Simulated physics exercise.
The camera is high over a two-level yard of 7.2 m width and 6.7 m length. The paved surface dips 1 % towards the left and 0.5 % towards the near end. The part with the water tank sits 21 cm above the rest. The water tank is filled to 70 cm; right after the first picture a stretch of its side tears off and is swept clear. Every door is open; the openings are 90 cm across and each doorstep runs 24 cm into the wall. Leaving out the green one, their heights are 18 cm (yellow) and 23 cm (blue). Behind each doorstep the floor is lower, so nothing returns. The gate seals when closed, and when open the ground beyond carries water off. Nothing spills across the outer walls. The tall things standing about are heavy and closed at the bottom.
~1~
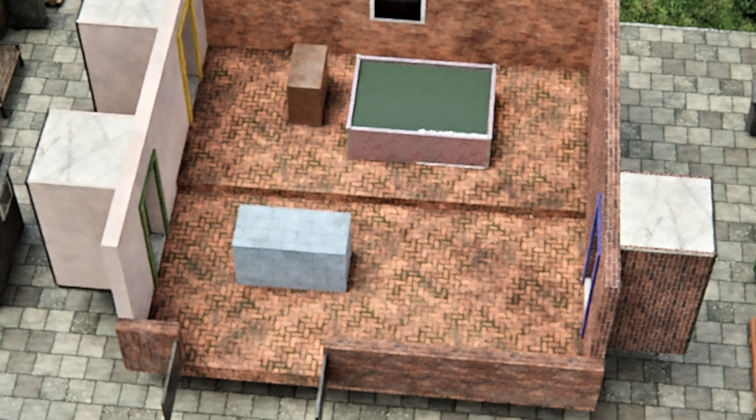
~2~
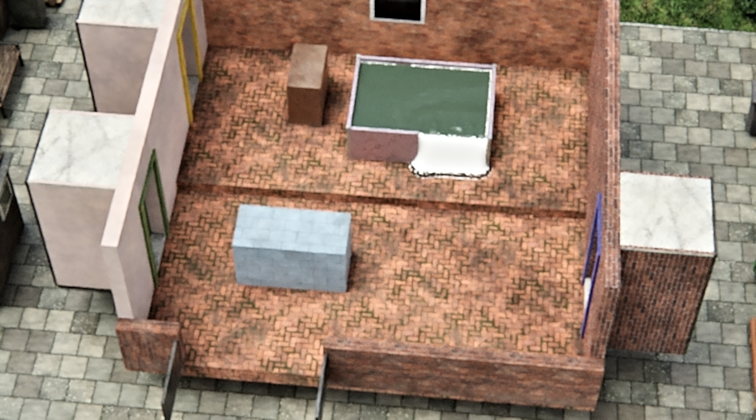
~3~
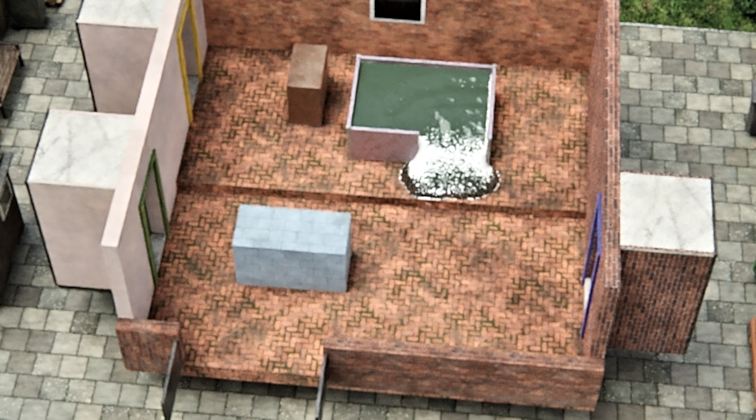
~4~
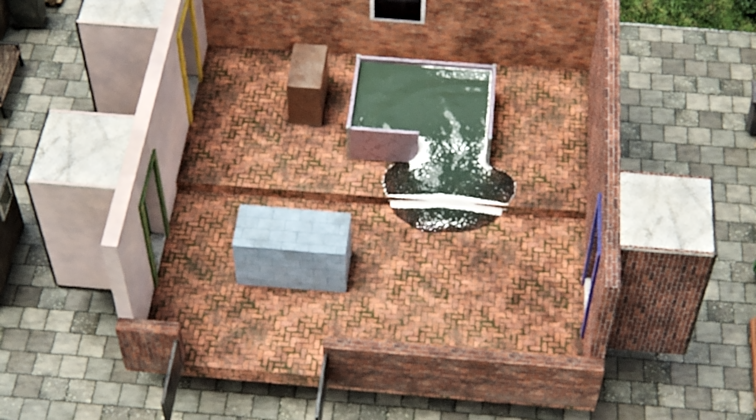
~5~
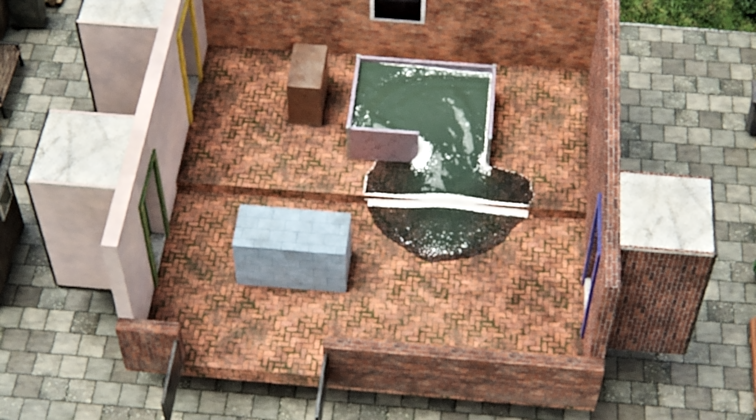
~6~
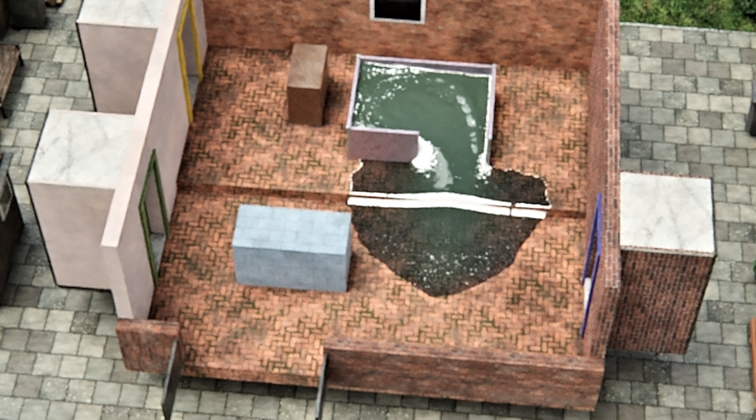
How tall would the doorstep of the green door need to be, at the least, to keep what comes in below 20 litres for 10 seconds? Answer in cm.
Some 7.5 cm above the ground.
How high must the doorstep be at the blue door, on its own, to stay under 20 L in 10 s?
Roughly 13.0 cm at blue.
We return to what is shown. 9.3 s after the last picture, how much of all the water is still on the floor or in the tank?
Some 82 per cent remains.
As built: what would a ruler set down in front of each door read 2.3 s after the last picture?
In cm: Yellow 0, green 0, blue 11.
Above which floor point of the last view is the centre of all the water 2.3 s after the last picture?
At about (438, 235).
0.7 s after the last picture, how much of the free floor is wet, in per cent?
Near 30 per cent is wet.
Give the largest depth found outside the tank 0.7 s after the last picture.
Roughly 34 cm.
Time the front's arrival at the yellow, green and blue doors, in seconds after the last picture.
Yellow not within the 10 s, green 3.2 s, blue 0.9 s.
Then, 0.7 s after the last picture water covers 30 % of the floor, deepest (34 cm) near (465, 175); it has not reached the green door.
Then, 2.3 s after the last picture water covers 45 % of the floor, deepest (34 cm) near (563, 335); it has not reached the green door.
Then, 9.3 s after the last picture water covers 55 % of the floor, deepest (16 cm) near (271, 242); 7 cm at the green door, 2 litres in over its 12 cm doorstep.
At the green door as built, the water peaked near 12 cm, 5.5 s after the last picture.
Run again over the same 10 s with other heights there, 35 litres in over 6 cm, 13 litres over 8.5 cm. The limit of 20 litres is kept from about 7.5 cm up.
